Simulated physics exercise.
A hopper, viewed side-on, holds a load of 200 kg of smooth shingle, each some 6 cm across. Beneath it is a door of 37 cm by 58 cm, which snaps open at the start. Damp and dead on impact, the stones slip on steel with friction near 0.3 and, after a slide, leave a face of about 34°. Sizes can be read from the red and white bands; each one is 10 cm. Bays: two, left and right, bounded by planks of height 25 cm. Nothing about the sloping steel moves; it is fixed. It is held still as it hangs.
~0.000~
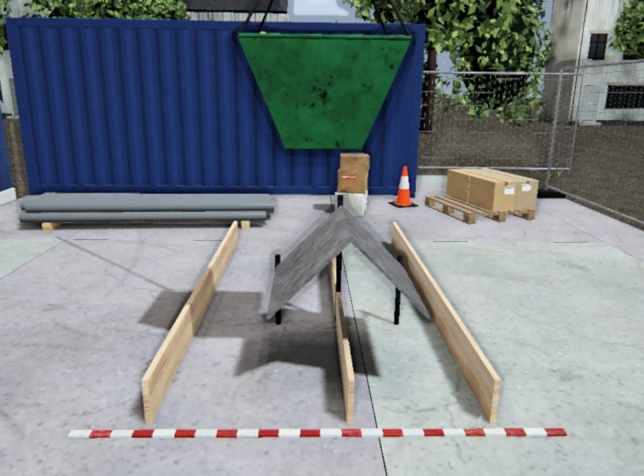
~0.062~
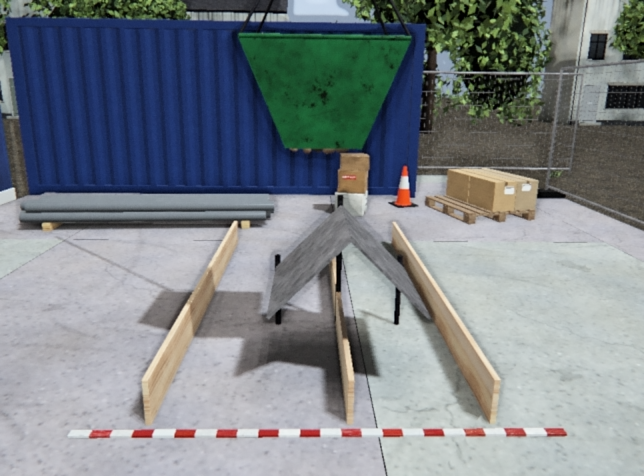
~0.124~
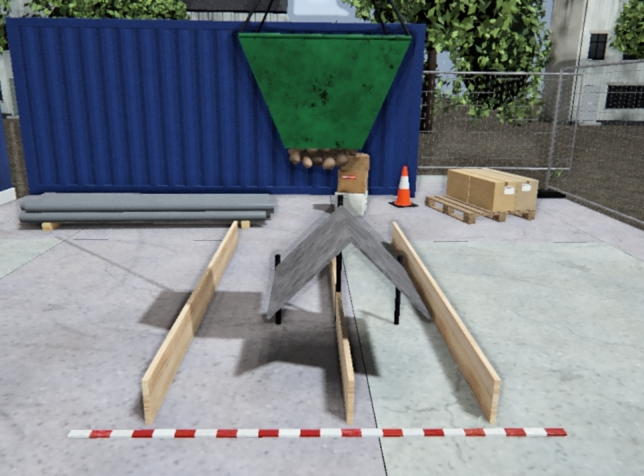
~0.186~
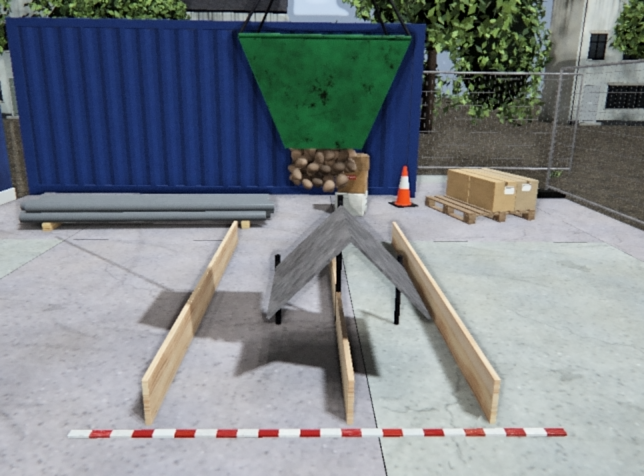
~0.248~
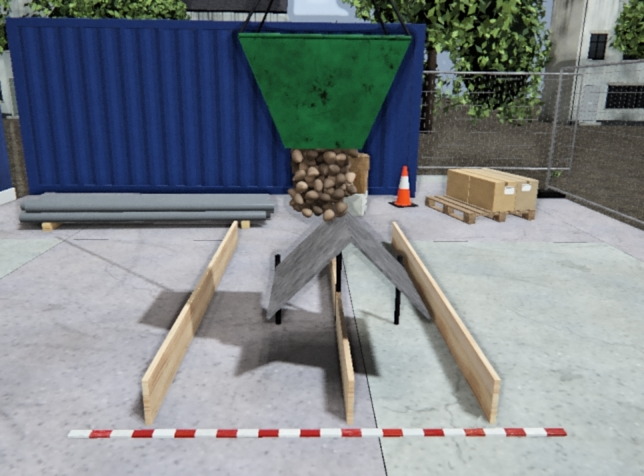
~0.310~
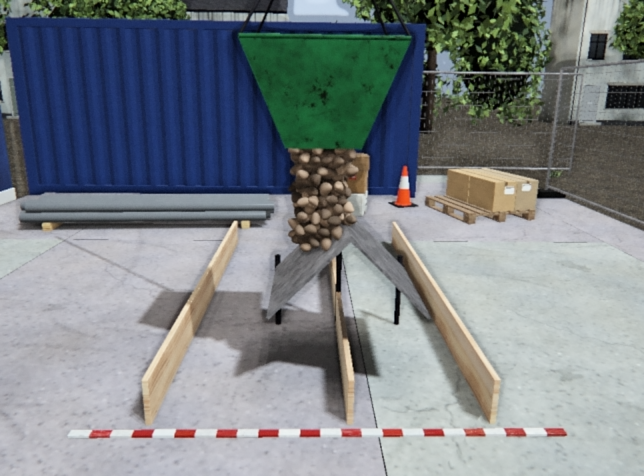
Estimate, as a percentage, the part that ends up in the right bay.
I would say roughly 6 per cent.
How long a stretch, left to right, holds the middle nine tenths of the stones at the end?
Roughly 150 cm.
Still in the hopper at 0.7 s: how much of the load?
I'd say some 0 per cent is still inside.
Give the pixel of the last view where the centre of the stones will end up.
(220, 352).
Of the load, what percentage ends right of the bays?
I'd put it at roughly 0 in a hundred.
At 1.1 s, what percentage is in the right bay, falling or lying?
Roughly 5 percent.
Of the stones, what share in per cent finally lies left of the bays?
It works out to some 0 percent.
After 0.7 s, 0 % in the hopper, 43 % on the steel, 56 % falling or lying in the left bay, 1 % falling or lying in the right bay; the stones farthest right are at (430, 298).
After 1.1 s, 0 % in the hopper, 93 % falling or lying in the left bay, 6 % falling or lying in the right bay; the stones farthest right are at (451, 346).
After 1.7 s, 0 % in the hopper, 94 % falling or lying in the left bay, 6 % falling or lying in the right bay; the stones farthest right are at (450, 353).
After 2.6 s, 0 % in the hopper, 94 % falling or lying in the left bay, 6 % falling or lying in the right bay; the stones farthest right are at (450, 353).
After 4.5 s, 0 % in the hopper, 94 % in the left bay, 6 % in the right bay; the stones farthest right are at (450, 353).
